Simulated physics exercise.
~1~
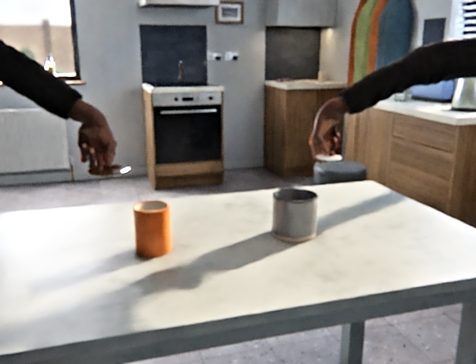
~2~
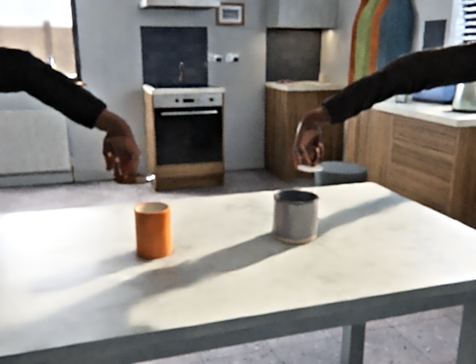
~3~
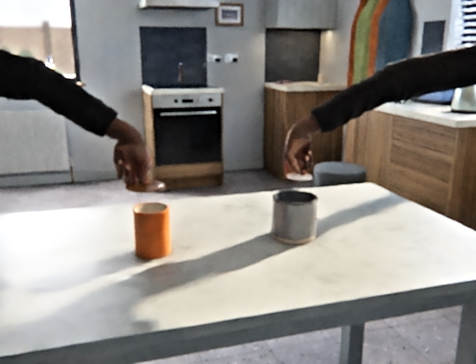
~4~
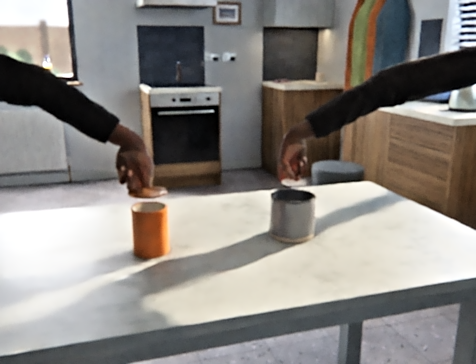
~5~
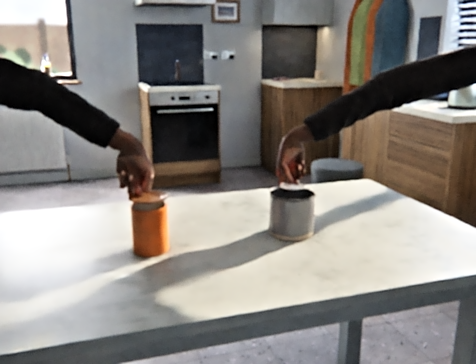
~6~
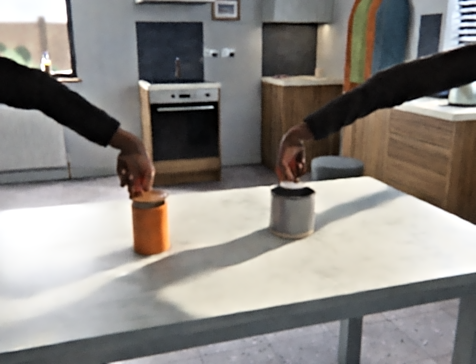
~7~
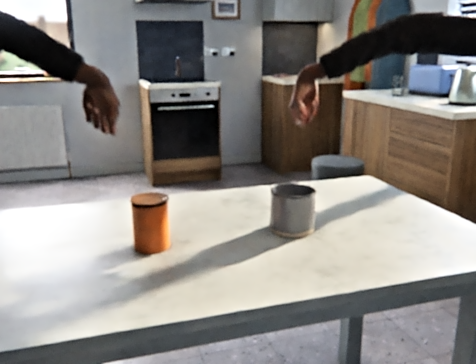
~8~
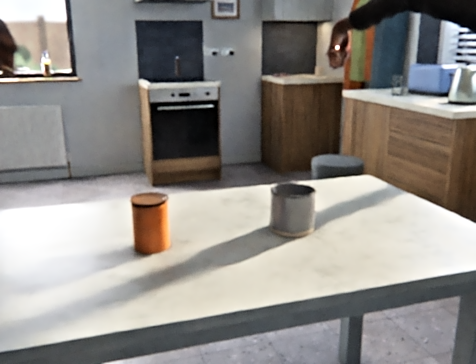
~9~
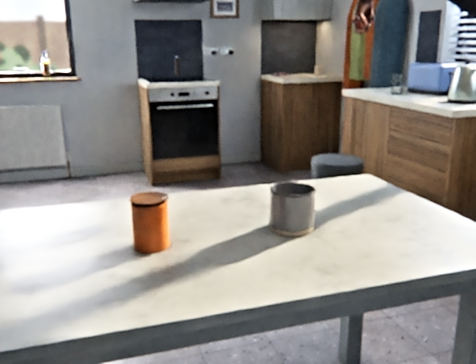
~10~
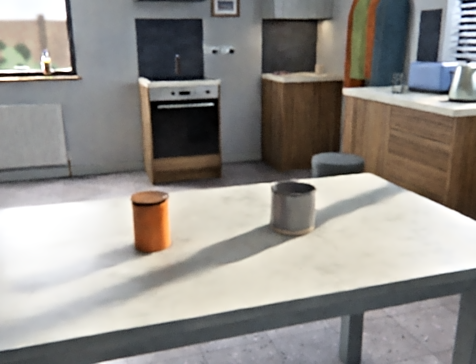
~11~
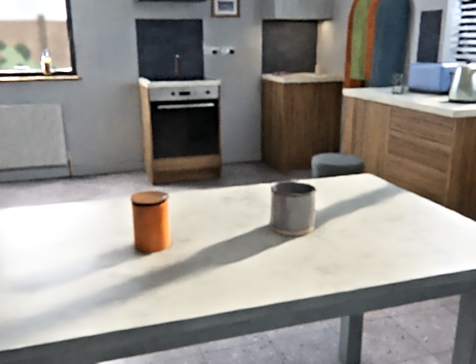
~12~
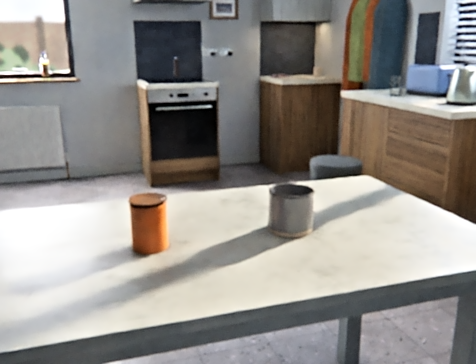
In this clip, two hands lower a brown saucer onto an orange pot and a white plate onto a grey jar on a table, then let go and withdraw. The saucer stays on the pot's rim, while the plate drops inside the jar, out of sight.
